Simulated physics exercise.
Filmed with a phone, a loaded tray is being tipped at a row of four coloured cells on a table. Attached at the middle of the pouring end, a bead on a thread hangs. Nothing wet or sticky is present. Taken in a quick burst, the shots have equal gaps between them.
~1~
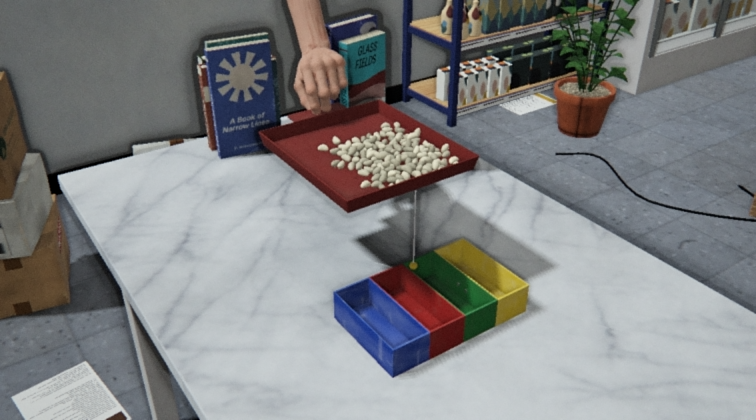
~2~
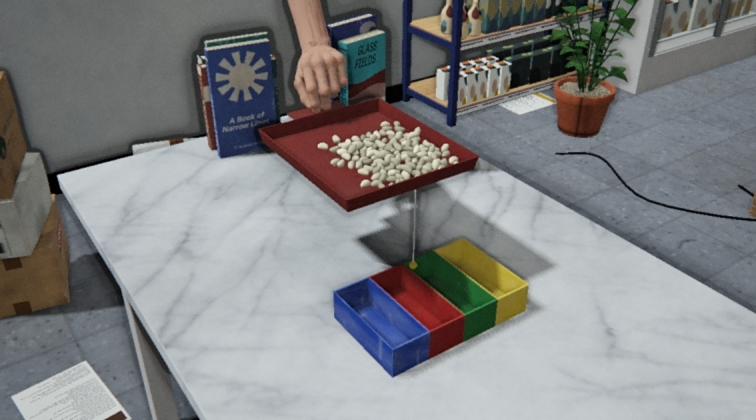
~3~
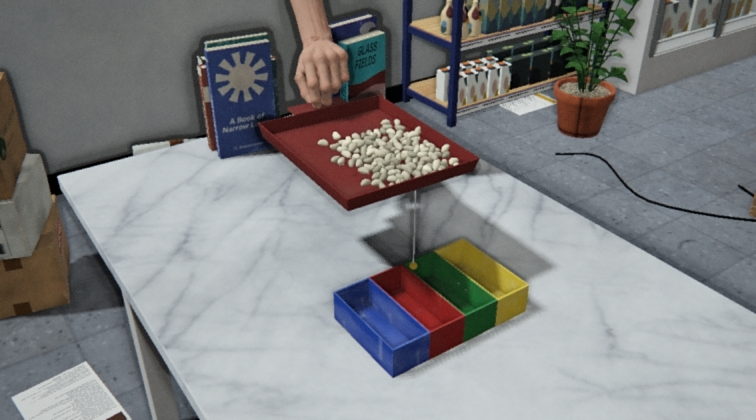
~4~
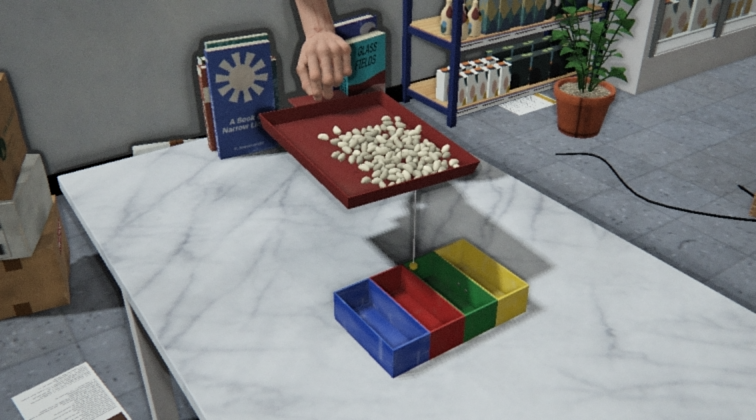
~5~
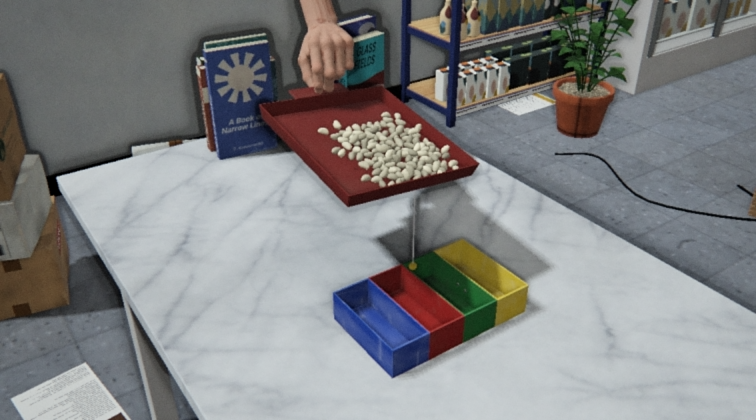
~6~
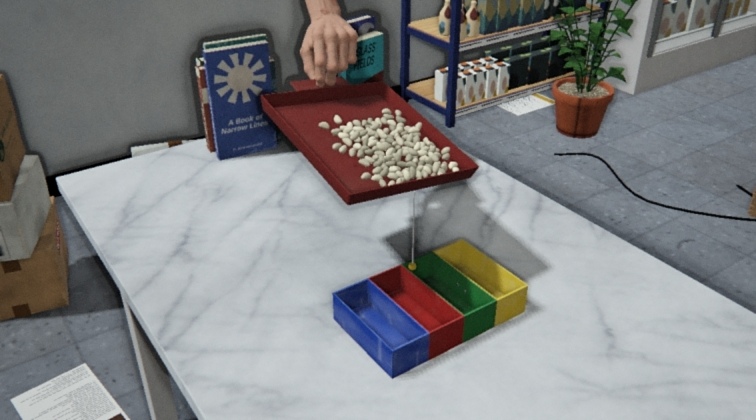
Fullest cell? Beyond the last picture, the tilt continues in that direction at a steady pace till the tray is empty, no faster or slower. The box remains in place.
Yellow.
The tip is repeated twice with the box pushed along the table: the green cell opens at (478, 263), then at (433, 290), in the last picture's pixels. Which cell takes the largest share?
The first placing favours green, while the second favours that yellow cell.
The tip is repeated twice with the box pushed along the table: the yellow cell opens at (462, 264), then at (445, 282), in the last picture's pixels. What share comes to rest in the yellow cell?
70 %, 20 %.
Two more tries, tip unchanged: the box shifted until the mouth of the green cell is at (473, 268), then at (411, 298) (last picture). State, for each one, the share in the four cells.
About 100 per cent, then about 10 per cent.
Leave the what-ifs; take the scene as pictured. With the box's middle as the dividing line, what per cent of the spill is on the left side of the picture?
Around 20 per cent, I reckon.
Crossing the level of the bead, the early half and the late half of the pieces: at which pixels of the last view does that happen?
Initially about (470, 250); subsequently about (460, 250).
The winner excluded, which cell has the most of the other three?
I'd say the green cell takes second place.
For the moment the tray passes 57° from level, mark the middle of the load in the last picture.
(422, 145).
Soon, tray tipped steeply; all on the tray.
A while on, tray tipped right over; most on the tray; a stray few in the yellow cell; a small part falling or outside the box.
Towards the end, tray tipped past a quarter turn; about two thirds in the yellow cell; about a quarter in the green cell; a small part falling or outside the box.
Finally, tray tipped past a quarter turn; about two thirds in the yellow cell; about a quarter in the green cell; none in the blue cell; none in the red cell; a small part outside the box.
